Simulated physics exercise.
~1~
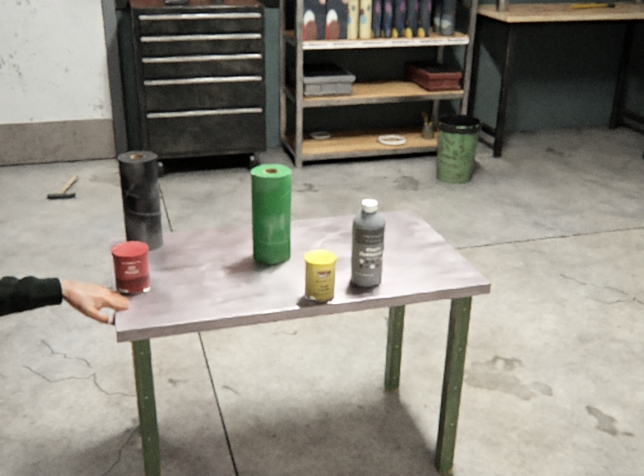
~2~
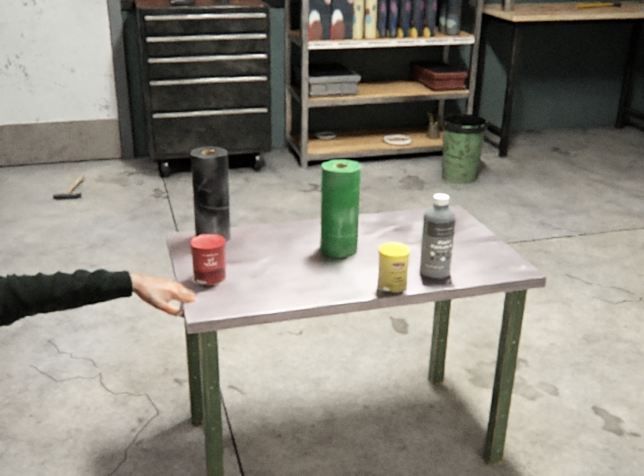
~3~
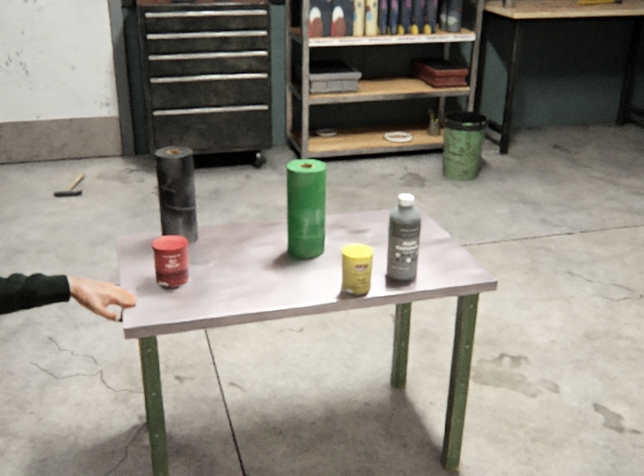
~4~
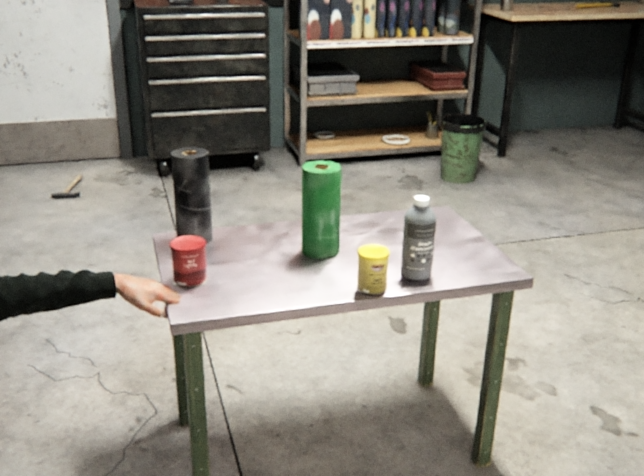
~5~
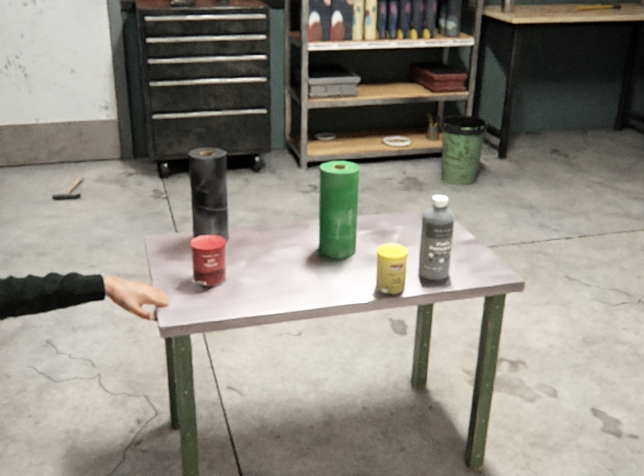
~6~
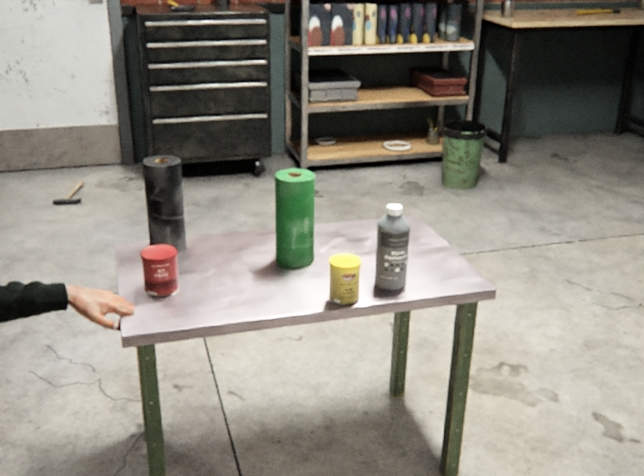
The footage shows a hand at the left corner of a workshop table shifting it right and left repeatedly, while a red tin, yellow tin, grey bottle and black and green rolls slide slightly on top, ending upright a little further right on the tabletop.
